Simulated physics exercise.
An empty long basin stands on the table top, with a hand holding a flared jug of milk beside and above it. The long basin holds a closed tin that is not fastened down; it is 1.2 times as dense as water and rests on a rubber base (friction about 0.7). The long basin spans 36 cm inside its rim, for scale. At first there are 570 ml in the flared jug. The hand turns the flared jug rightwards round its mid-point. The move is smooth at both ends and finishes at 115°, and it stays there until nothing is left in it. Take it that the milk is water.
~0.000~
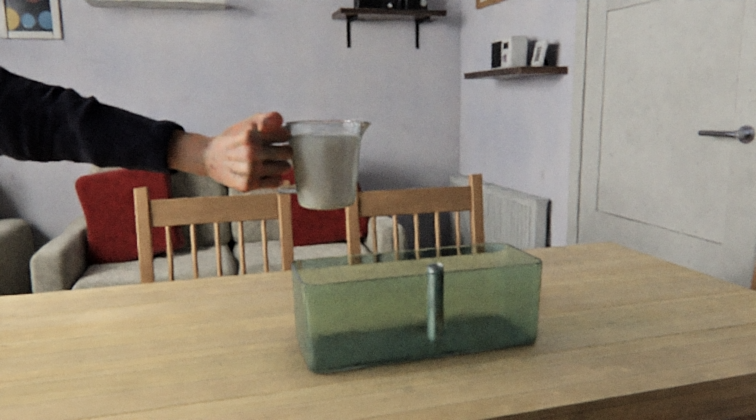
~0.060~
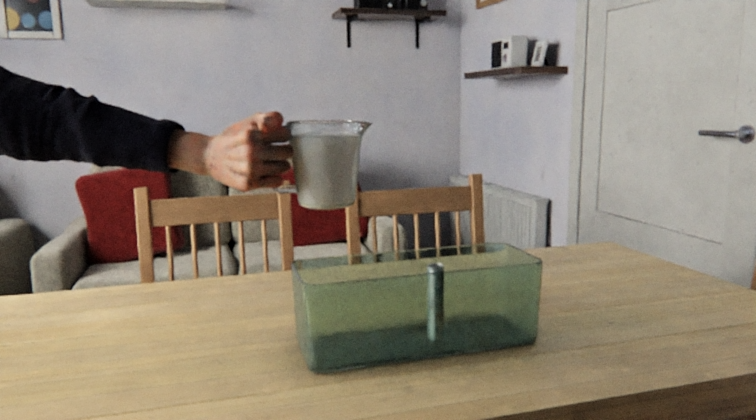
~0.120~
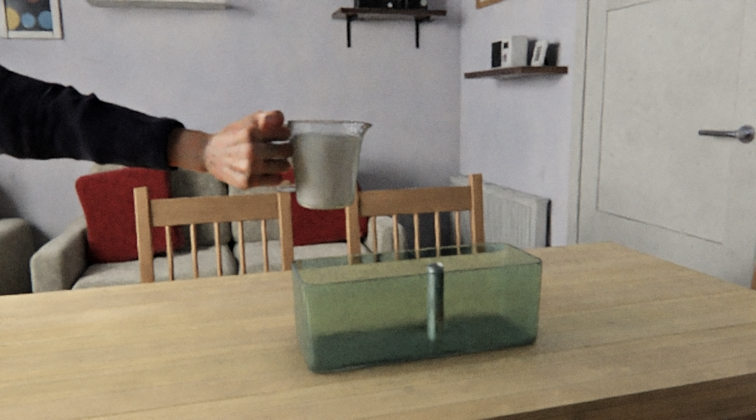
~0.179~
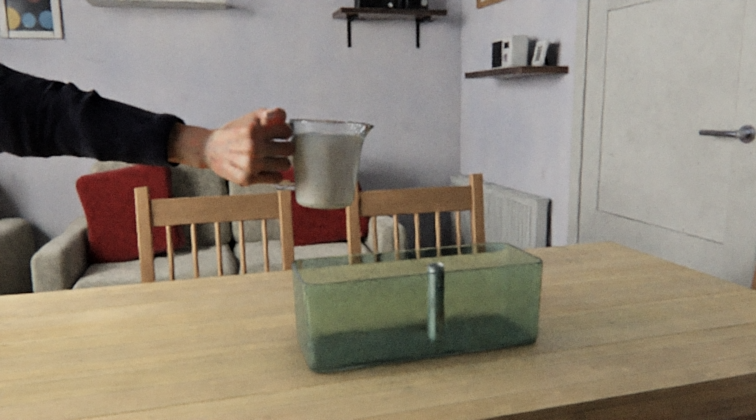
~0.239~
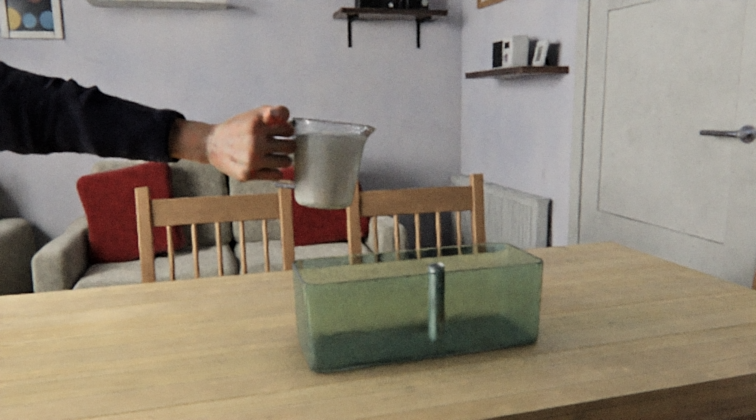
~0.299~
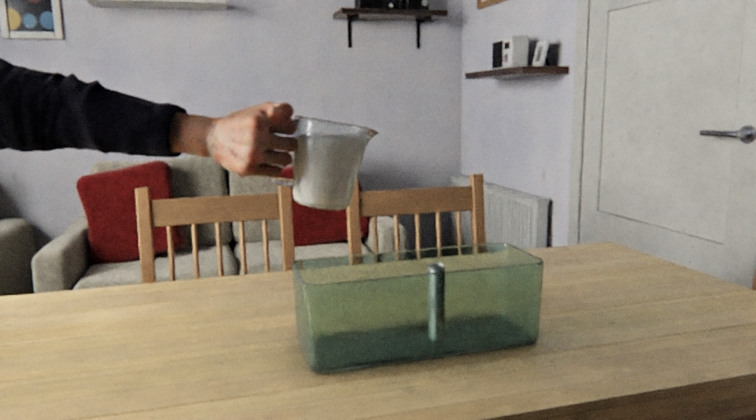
A hand slowly tilts a jug of milk slightly rightwards above a long green basin.
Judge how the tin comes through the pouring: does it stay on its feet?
Looks like it can't take it.
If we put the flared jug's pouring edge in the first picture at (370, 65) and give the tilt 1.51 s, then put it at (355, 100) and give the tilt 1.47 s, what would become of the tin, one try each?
The tin overturns the first time and overturns the second time.
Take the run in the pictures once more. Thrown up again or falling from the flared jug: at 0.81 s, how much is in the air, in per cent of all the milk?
Estimate: About 16 % of all of it.
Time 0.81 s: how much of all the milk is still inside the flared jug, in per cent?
Near 76 in a hundred.
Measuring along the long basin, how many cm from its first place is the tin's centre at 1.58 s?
Near 8 cm of travel.
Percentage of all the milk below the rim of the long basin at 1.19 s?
Close to 68 in a hundred.
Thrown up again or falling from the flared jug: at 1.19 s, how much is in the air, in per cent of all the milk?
About 16 % of the total.
Then, 0.81 s in, the tilt is 64° and 75 per cent is still to pour; the tin stands where it began.
Then, 1.19 s in, the tilt is 103° and 16 per cent is still to pour; the tin lies on its side.
Then, 1.58 s in, the tilt is 115° and 0 per cent is still to pour; the tin lies on its side.
Then, 2.01 s in, the tilt is 115° and 0 per cent is still to pour; the tin lies on its side.
Finally, the tin lies on its side.
